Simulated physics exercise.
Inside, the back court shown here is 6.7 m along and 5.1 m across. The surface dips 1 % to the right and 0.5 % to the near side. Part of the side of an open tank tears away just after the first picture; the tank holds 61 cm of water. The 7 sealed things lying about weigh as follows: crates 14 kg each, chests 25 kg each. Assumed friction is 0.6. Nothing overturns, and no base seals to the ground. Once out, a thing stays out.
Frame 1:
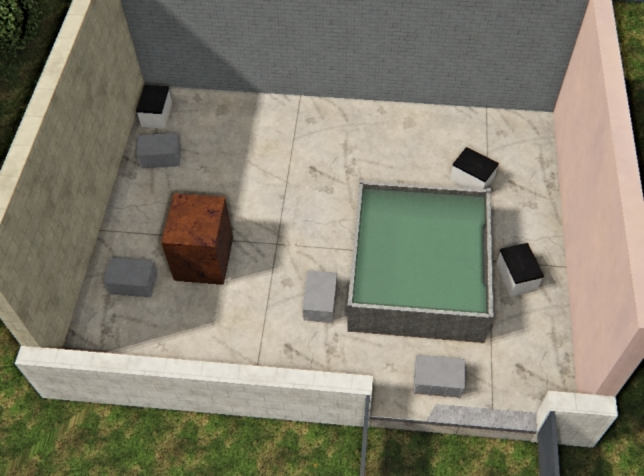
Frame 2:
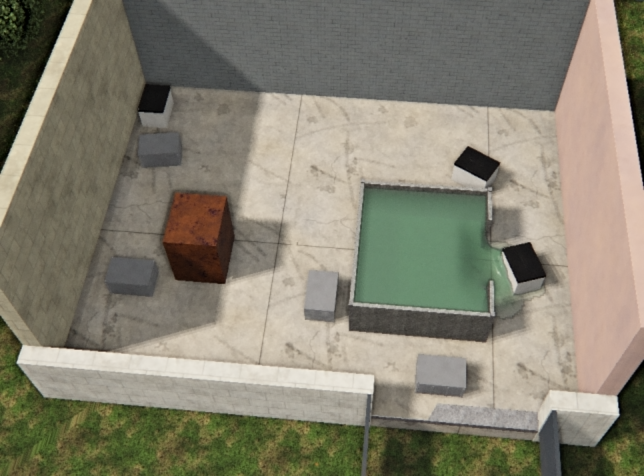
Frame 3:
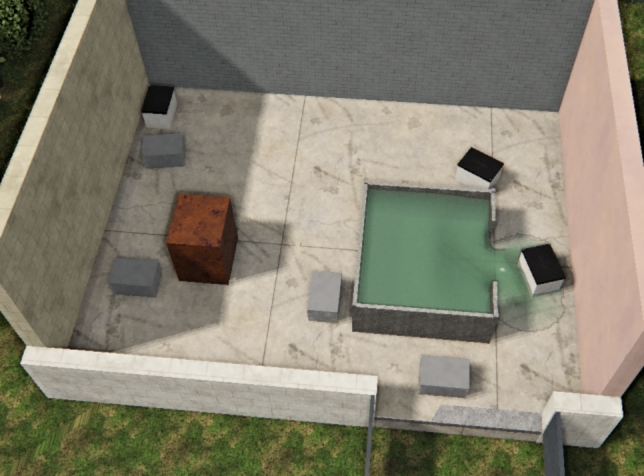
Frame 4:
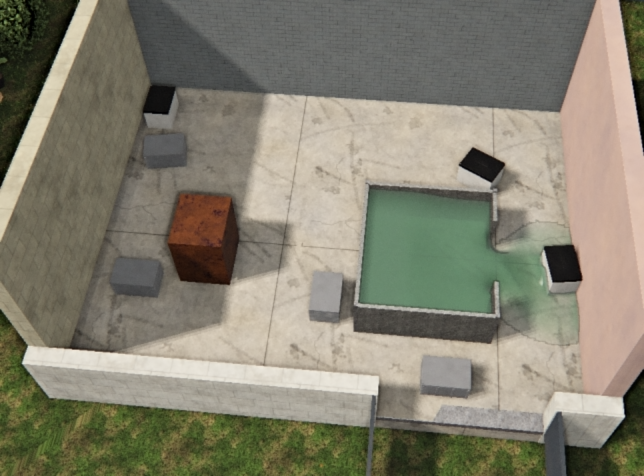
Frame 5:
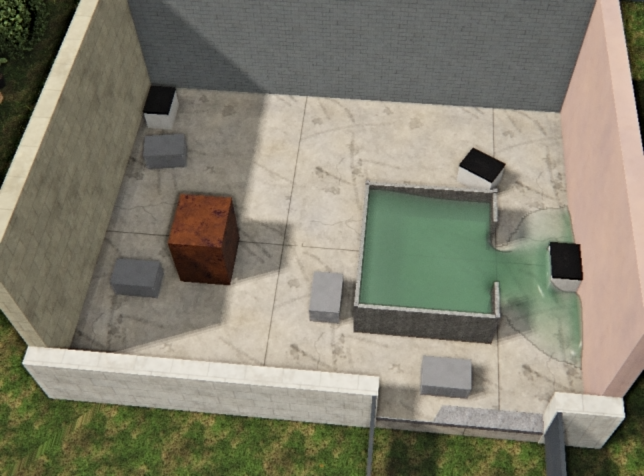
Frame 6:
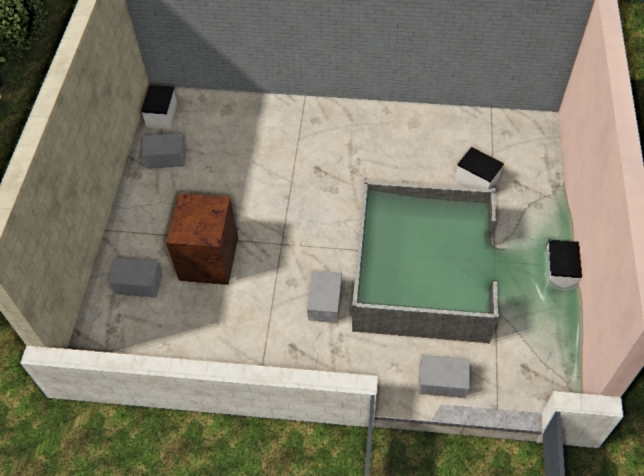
The clip opens on a walled court with a square tank of green water, a rusty block, and several grey and black-topped boxes. The tank's right side breaks open and water pours out, pushing the nearest black-topped box rightward to the pink wall. Water spreads along that wall while the other boxes stay put.
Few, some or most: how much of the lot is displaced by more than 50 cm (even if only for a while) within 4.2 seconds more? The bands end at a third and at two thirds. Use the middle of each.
That comes to under a third.
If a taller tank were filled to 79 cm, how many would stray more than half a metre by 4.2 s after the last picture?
Then 2 of them.
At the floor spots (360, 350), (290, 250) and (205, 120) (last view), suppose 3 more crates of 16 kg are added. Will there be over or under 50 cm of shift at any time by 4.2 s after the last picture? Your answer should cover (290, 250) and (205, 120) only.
First stays inside, then stays inside.
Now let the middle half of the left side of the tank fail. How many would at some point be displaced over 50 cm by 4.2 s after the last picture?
Then it comes to 3.
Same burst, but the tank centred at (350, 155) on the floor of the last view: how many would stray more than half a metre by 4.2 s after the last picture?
2.
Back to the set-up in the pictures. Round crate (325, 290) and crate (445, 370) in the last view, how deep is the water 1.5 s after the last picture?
Some 0 cm at the first, some 3 cm at the second.
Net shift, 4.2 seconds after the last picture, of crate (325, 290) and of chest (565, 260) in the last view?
In that order: 0 cm, 250 cm.
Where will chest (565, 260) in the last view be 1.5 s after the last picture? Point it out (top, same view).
(534, 169), roughly.
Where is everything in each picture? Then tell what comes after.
In the first frame, a chest at (522, 262) rests on the ground; a crate at (157, 144), on the bottom; 3.4 m2 under water; 0 of 7 have shifted.
In the second frame, a chest at (524, 261) rests on the ground; a crate at (158, 143), on the bottom; water covers 3.8 m2; 0 of 7 have shifted.
In the third frame, a chest at (544, 263) rests on the ground, 22 cm from its start; a crate at (162, 144) rests on the ground; water covers 4.4 m2; 1 of 7 have shifted.
In the fourth frame, a chest at (563, 262), on the bottom, 46 cm from its start; a crate at (164, 144) rests on the ground; water covers 5.0 m2; 1 of 7 have shifted.
In the fifth frame, a chest at (567, 260), on the bottom, 51 cm from its start; a crate at (164, 145) rests on the ground; water covers 5.5 m2; 1 of 7 have shifted.
In the sixth frame, a chest at (566, 258), on the bottom, 51 cm from its start; a crate at (162, 144) rests on the ground; water covers 5.8 m2; 1 of 7 have shifted.
Then, 0.4 s after the last picture 1 of 7 are over 50 cm from their spots; 1 afloat.
Then, 1.5 s after the last picture 1 of 7 are over 50 cm from their spots; 0 afloat.
Then, 2.8 s after the last picture 2 of 7 are over 50 cm from their spots; 0 afloat.
Then, 4.2 s after the last picture 2 of 7 are over 50 cm from their spots, and 2 have been at some point; 0 afloat.
